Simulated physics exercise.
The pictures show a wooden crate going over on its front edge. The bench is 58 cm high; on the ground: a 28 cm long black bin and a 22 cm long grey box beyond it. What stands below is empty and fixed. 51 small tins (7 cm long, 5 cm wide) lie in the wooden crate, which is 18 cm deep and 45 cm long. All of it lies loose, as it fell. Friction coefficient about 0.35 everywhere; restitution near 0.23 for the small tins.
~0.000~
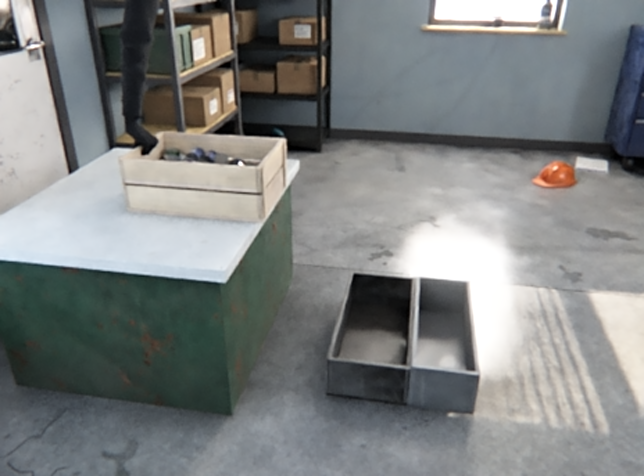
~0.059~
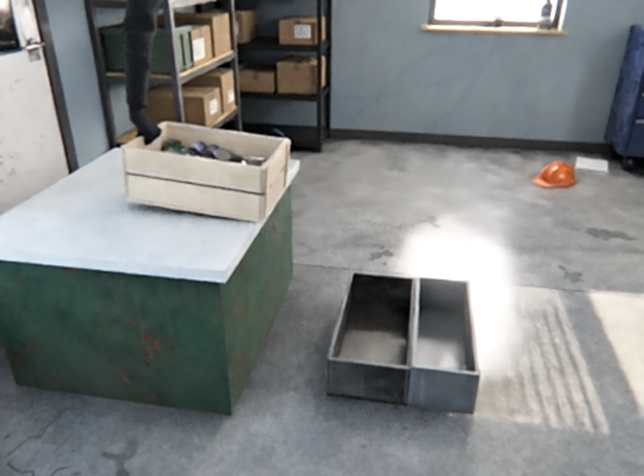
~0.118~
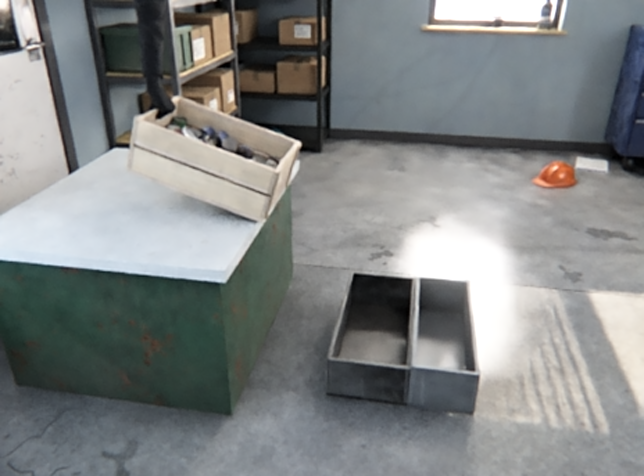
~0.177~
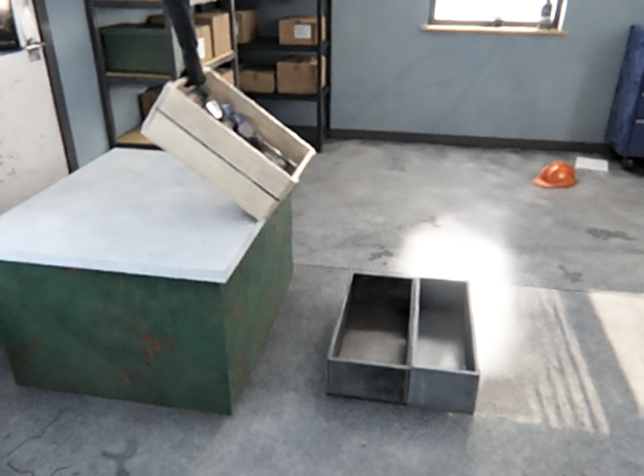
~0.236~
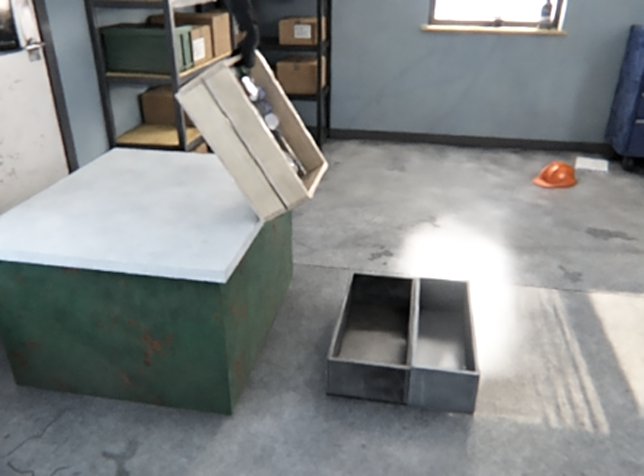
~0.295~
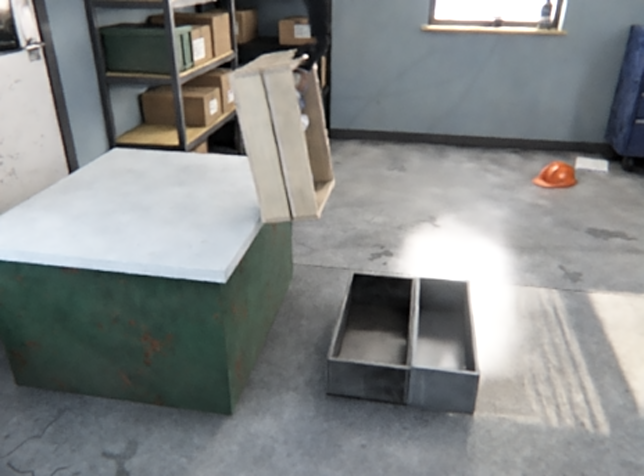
The video shows a dark arm raising one side of a wooden crate of small items on a white-topped green bench, turning it rightward over its front edge until nearly upright, while two open bins sit on the floor.
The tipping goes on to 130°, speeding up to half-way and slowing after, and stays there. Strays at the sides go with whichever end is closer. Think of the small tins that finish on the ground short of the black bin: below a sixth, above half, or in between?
Under a sixth of the small tins end on the ground short of the black bin.
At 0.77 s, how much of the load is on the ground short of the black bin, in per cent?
About 0 per cent.
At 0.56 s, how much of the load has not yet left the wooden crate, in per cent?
Roughly 10 per cent is still inside.
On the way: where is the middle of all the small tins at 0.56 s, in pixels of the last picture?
At about (419, 250).
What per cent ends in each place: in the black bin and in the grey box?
Roughly 40 and 20 per cent.
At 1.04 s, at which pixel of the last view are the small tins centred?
Near (434, 350).
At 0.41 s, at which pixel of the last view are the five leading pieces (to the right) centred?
At about (390, 142).
After 0.41 s, tilt 117°; 47 still in the wooden crate and 4 in the air.
After 0.56 s, tilt 130°; 4 still in the wooden crate and 47 in the air.
After 0.77 s, tilt 130°; 18 in the black bin, 9 in the grey box, 19 on the ground beyond the grey box and 5 in the air.
Final count (at 1.04 s), 20 in the black bin, 10 in the grey box, 1 on the ground short of the black bin and 20 on the ground beyond the grey box. Asked share, 1 of 51, 2 per cent.
